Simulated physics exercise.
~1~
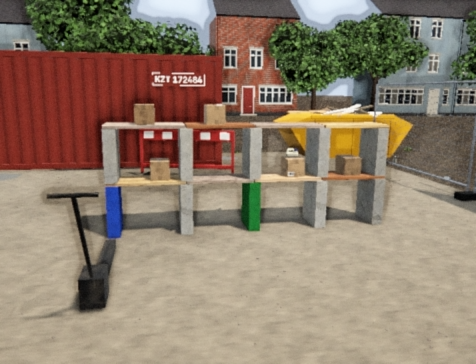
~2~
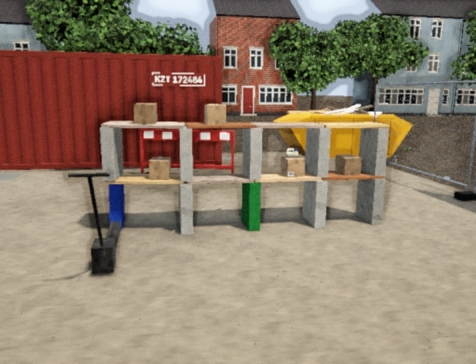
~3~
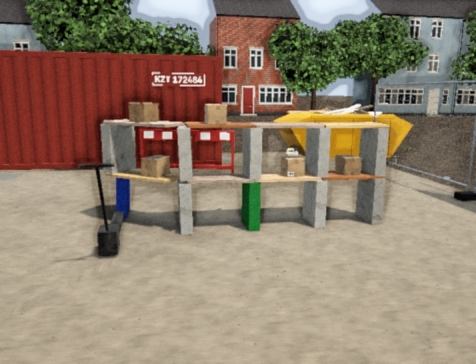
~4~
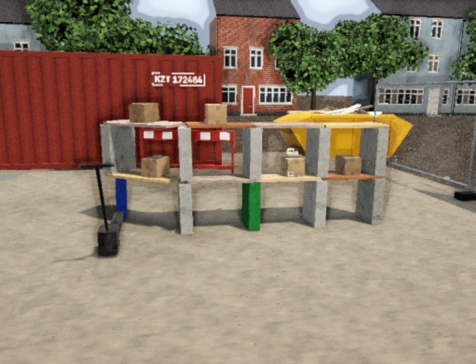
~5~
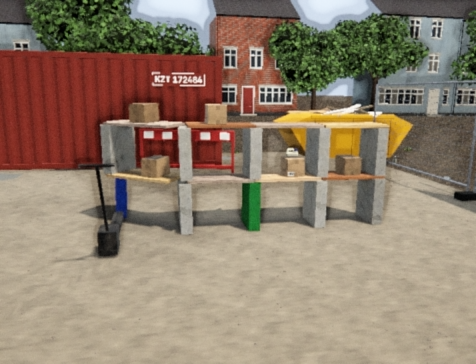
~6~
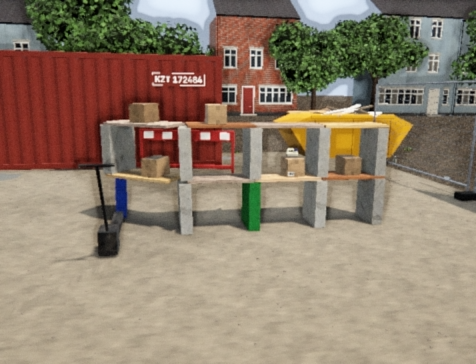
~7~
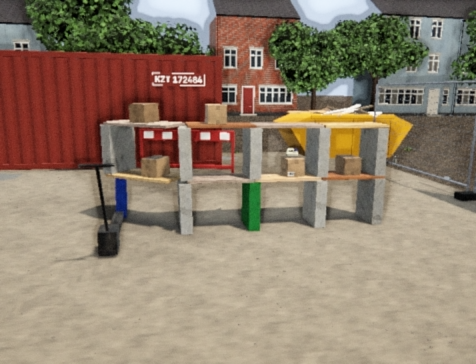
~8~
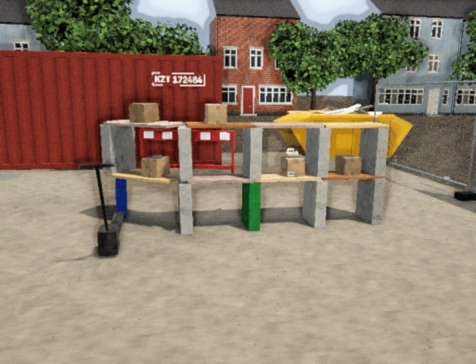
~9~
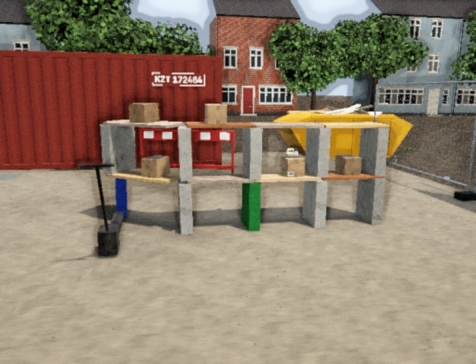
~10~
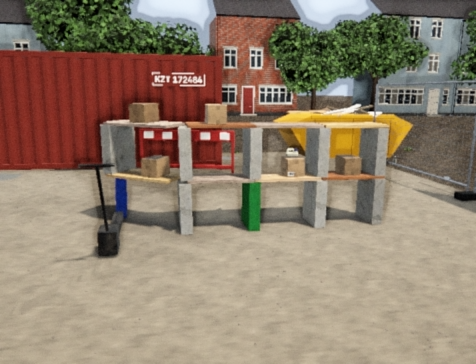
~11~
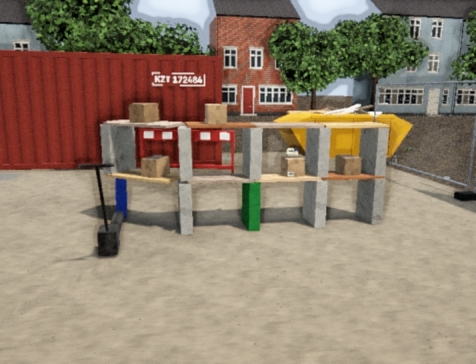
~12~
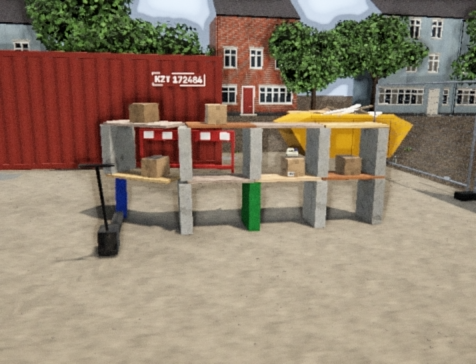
A two-tier shelf of boards and cartons stays standing after a jack nudges its blue upright.
